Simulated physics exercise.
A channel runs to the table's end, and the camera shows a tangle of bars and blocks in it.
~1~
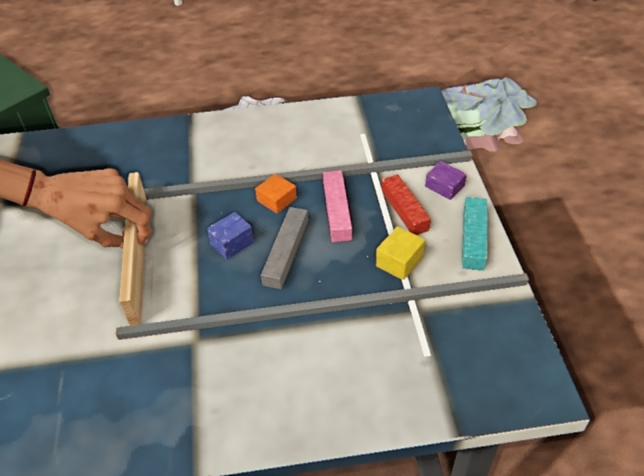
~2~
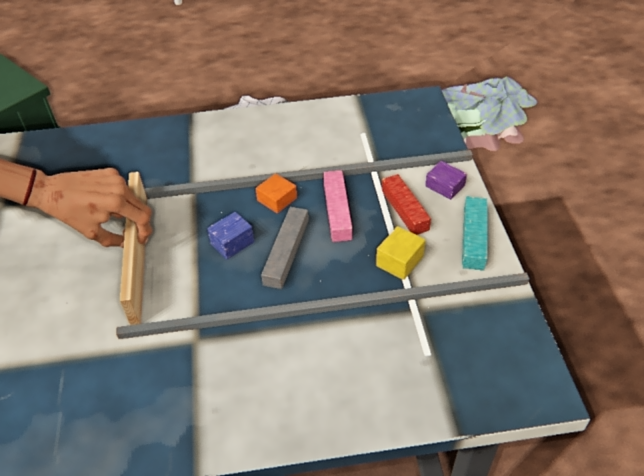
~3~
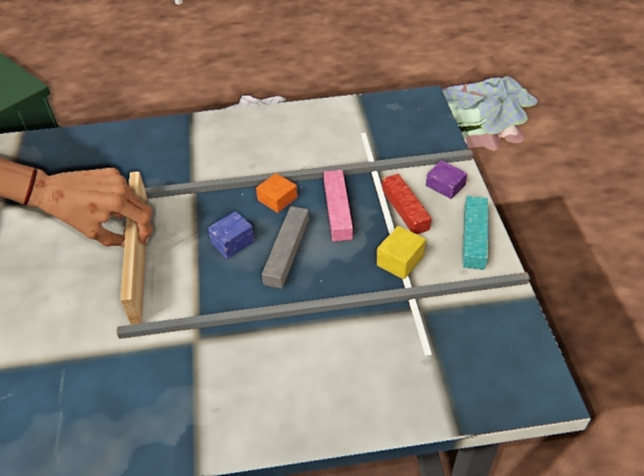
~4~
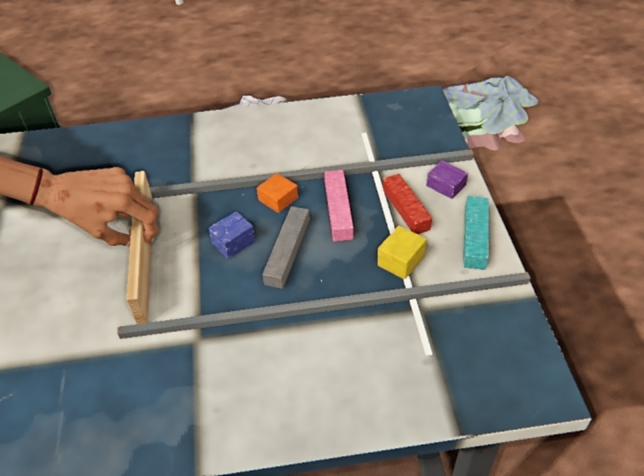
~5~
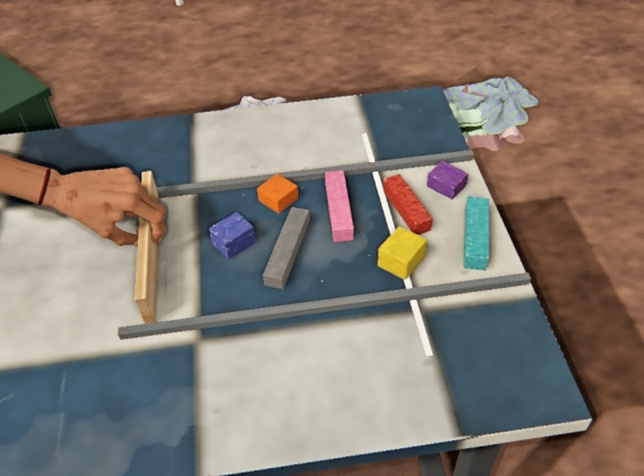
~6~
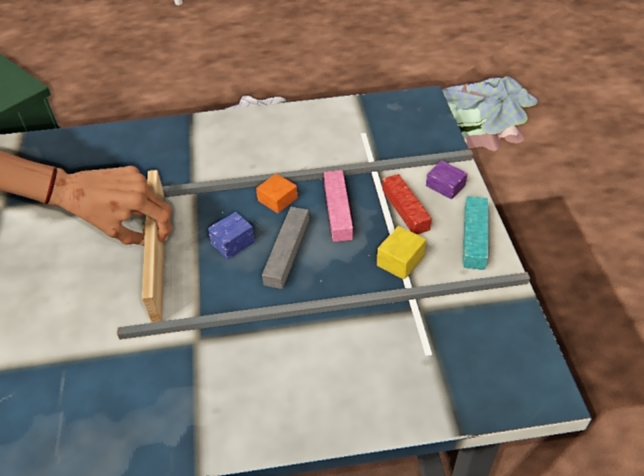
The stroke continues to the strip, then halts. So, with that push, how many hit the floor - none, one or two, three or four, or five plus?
Count: Zero.
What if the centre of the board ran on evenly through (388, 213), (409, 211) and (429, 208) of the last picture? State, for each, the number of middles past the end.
0; 0; 2.
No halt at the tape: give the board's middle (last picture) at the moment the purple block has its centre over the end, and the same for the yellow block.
(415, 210) and (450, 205), more or less.
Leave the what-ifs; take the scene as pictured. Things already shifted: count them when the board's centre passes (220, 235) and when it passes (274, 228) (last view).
One spot: 1. Other spot: 4.
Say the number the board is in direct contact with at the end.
Counting them up gives 3.
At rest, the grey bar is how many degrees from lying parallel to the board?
About 30°.
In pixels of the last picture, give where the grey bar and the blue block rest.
One is at about (431, 248), the other at about (407, 217).
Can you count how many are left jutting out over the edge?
Number: 1.
Soon after, none off yet; turquoise bar at rest near (476, 232); purple block at rest near (446, 179); red bar at rest near (406, 204).
Then, none off yet; turquoise bar at rest near (476, 232); purple block at rest near (446, 179); red bar moved a little near (430, 196).
At rest, the number that fall off is zero.
